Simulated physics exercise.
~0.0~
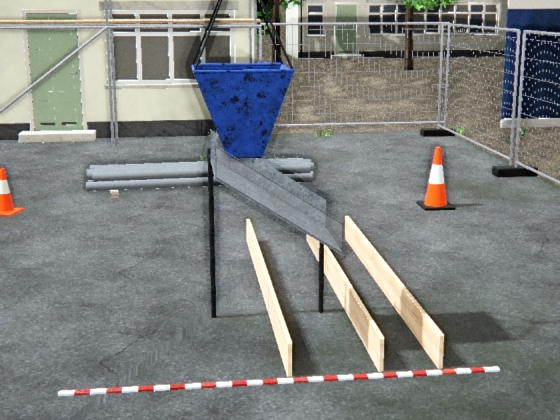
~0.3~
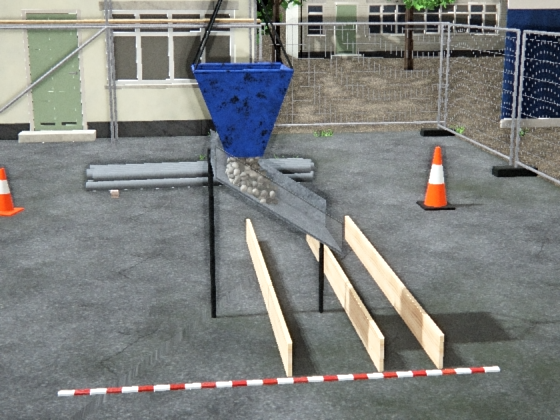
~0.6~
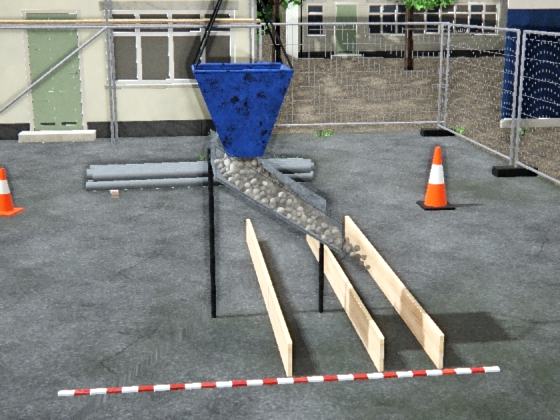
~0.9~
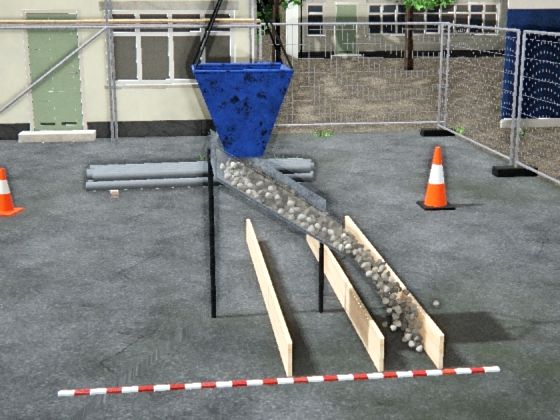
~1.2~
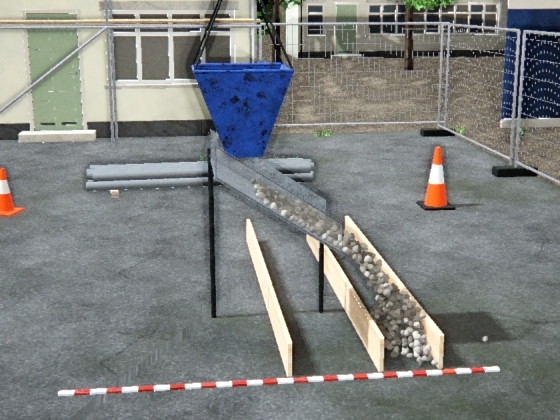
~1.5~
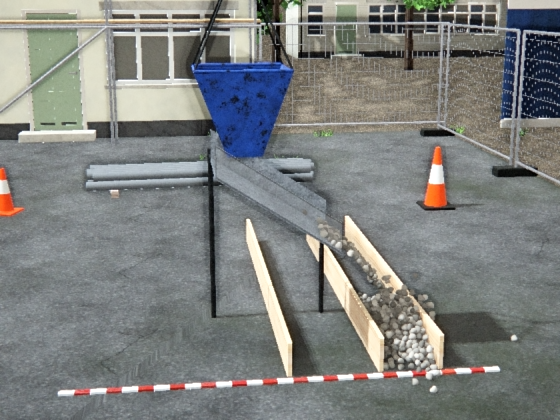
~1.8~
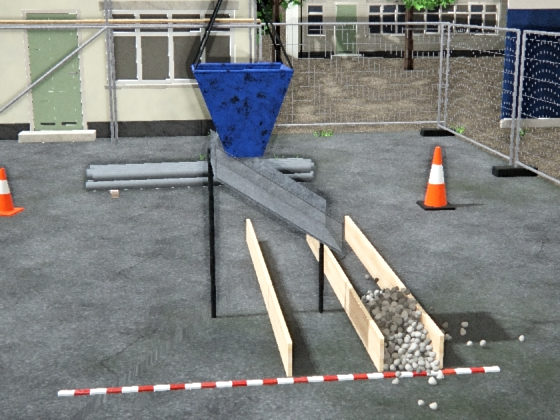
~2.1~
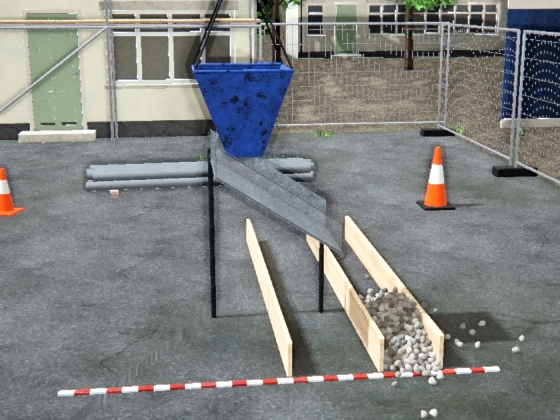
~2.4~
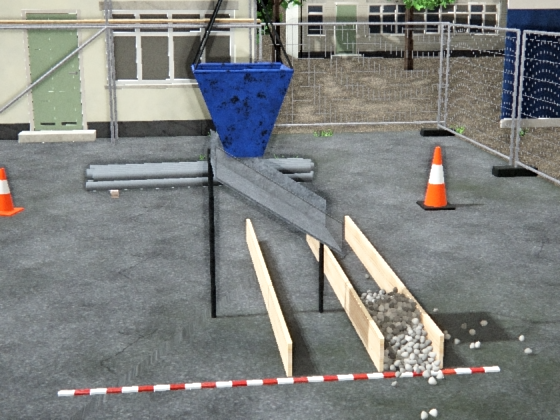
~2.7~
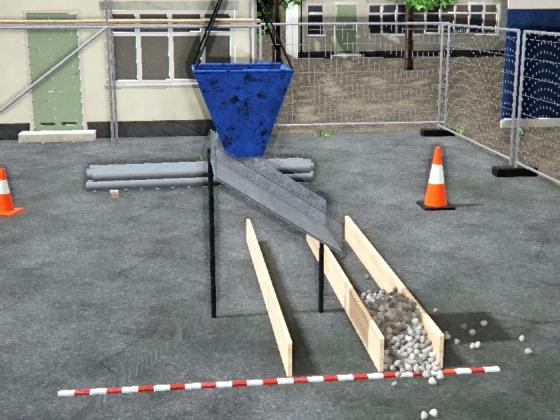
A blue hopper drops stones down a steel slide, and nearly all settle between the right-hand planks.
